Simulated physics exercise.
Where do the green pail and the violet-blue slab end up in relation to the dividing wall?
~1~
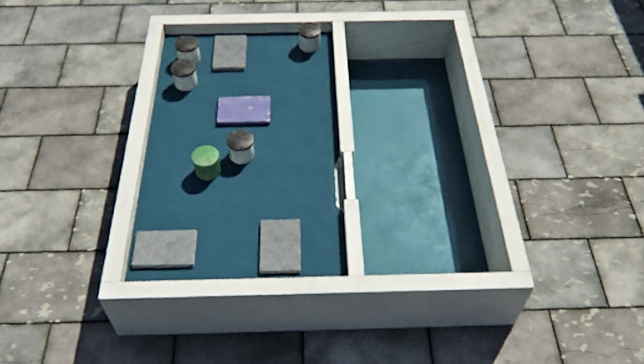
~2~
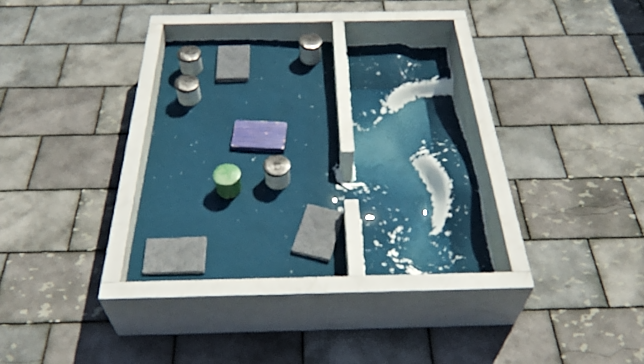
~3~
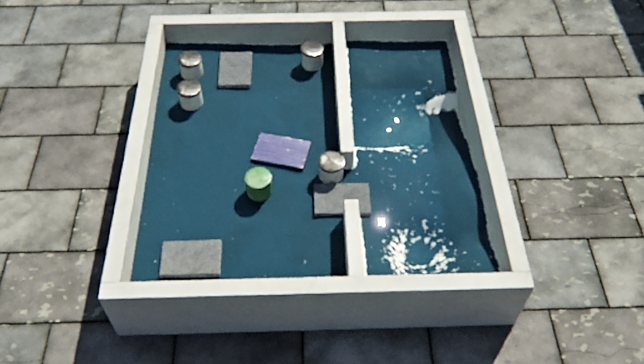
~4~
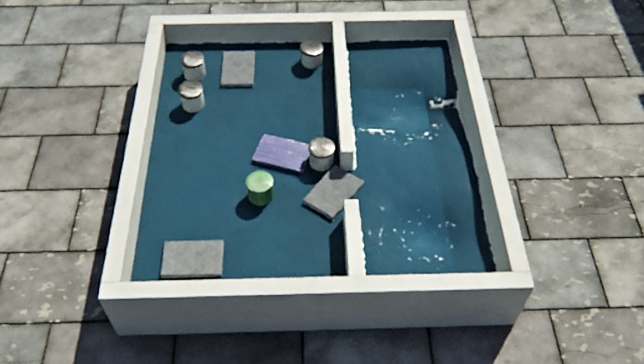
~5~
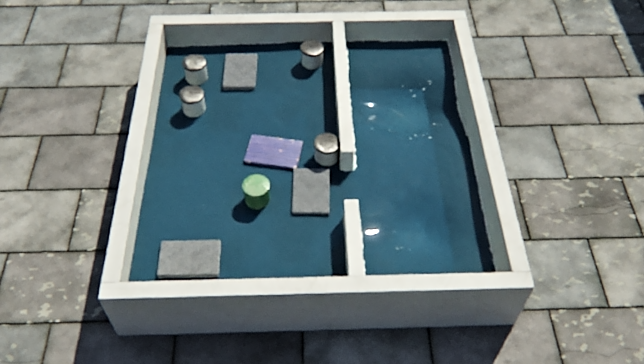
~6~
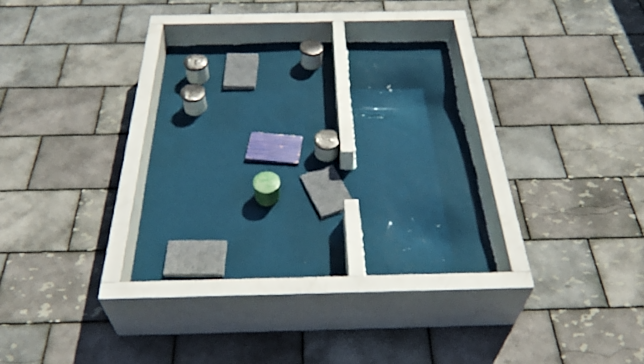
Both stay on the left side of the dividing wall, still afloat. They drift a little toward the opening but neither one gets past it.
